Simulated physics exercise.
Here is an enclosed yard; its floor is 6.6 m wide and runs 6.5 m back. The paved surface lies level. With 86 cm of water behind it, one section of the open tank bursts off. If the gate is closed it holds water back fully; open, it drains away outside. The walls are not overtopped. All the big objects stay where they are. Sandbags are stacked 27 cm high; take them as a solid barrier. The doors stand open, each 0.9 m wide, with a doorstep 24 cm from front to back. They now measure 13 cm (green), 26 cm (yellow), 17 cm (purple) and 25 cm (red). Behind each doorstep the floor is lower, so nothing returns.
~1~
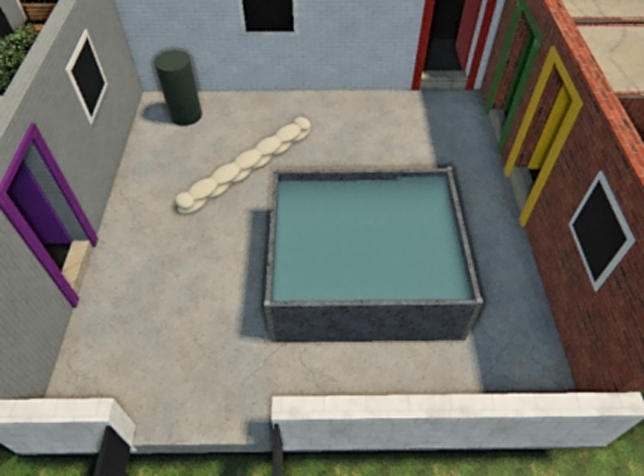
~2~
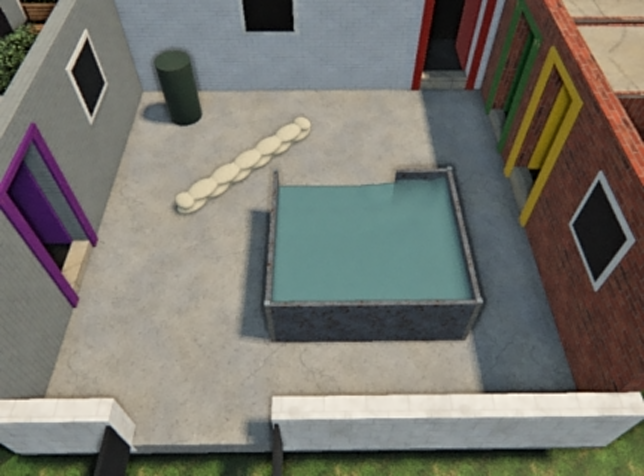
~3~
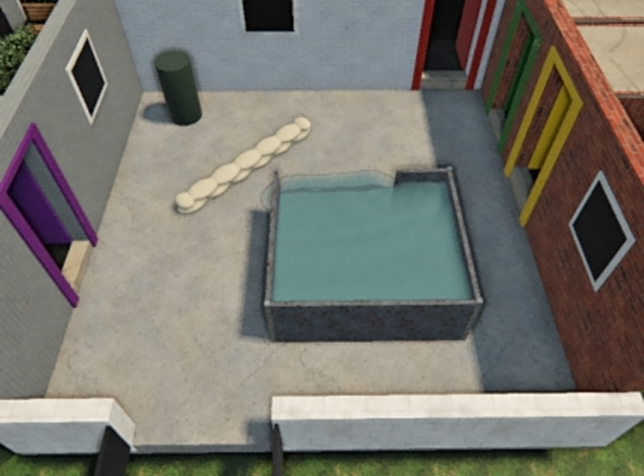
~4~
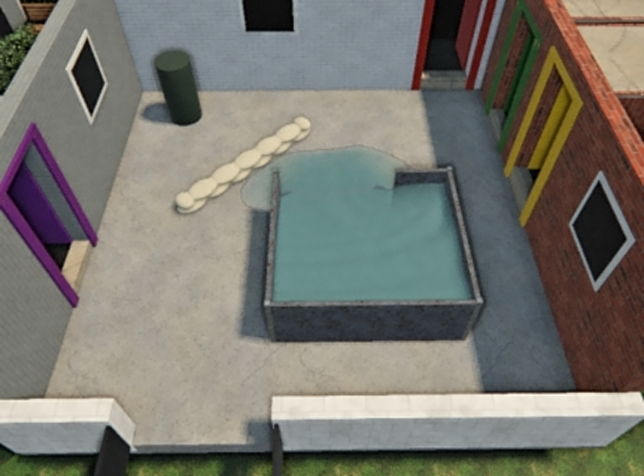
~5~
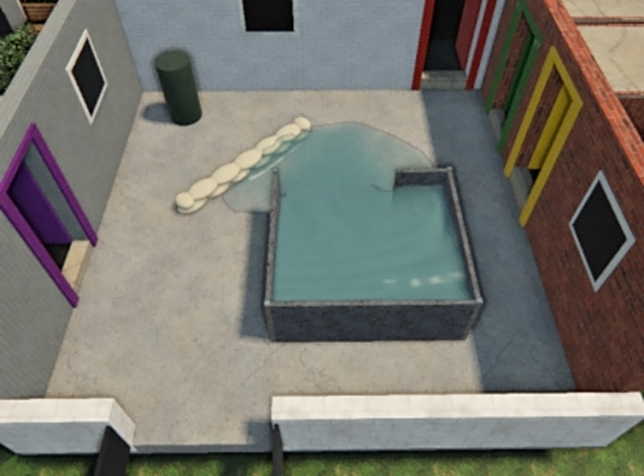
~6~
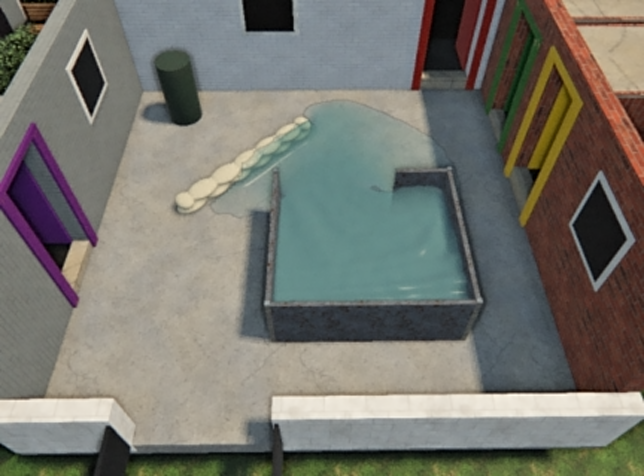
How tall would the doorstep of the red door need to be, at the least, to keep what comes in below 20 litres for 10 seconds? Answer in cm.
At least 34 cm or so.
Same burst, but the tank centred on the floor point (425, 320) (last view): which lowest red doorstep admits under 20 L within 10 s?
Then roughly 33 cm.
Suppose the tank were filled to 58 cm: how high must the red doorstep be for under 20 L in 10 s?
Then roughly 22 cm.
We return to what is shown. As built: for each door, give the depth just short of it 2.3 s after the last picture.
Depths in cm: Green 25, yellow 10, purple 3, red 32.
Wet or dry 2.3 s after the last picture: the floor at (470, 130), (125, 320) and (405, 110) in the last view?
In turn: Wet, under water, wet.
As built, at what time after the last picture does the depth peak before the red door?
Near 2.8 s.
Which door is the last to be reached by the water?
The purple one.
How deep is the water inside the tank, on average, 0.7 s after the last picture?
Roughly 52 cm on average.
Then, 0.7 s after the last picture water covers 35 % of the floor, deepest (55 cm) near (356, 90); 13 cm at the red door, 0 litres in over its 25 cm doorstep.
Then, 2.3 s after the last picture water covers 65 % of the floor, deepest (52 cm) near (477, 94); 32 cm at the red door, 13 litres in over its 25 cm doorstep.
Then, 9.3 s after the last picture water covers 95 % of the floor, deepest (18 cm) near (95, 245); 11 cm at the red door, 65 litres in over its 25 cm doorstep.
At the red door as built, the water peaked near 35 cm, 2.7 s after the last picture.
With a doorstep of 27.5 cm, 46 litres would have come in within the 10 s; with 37 cm, 11 litres. So under 20 litres takes about 34 cm.
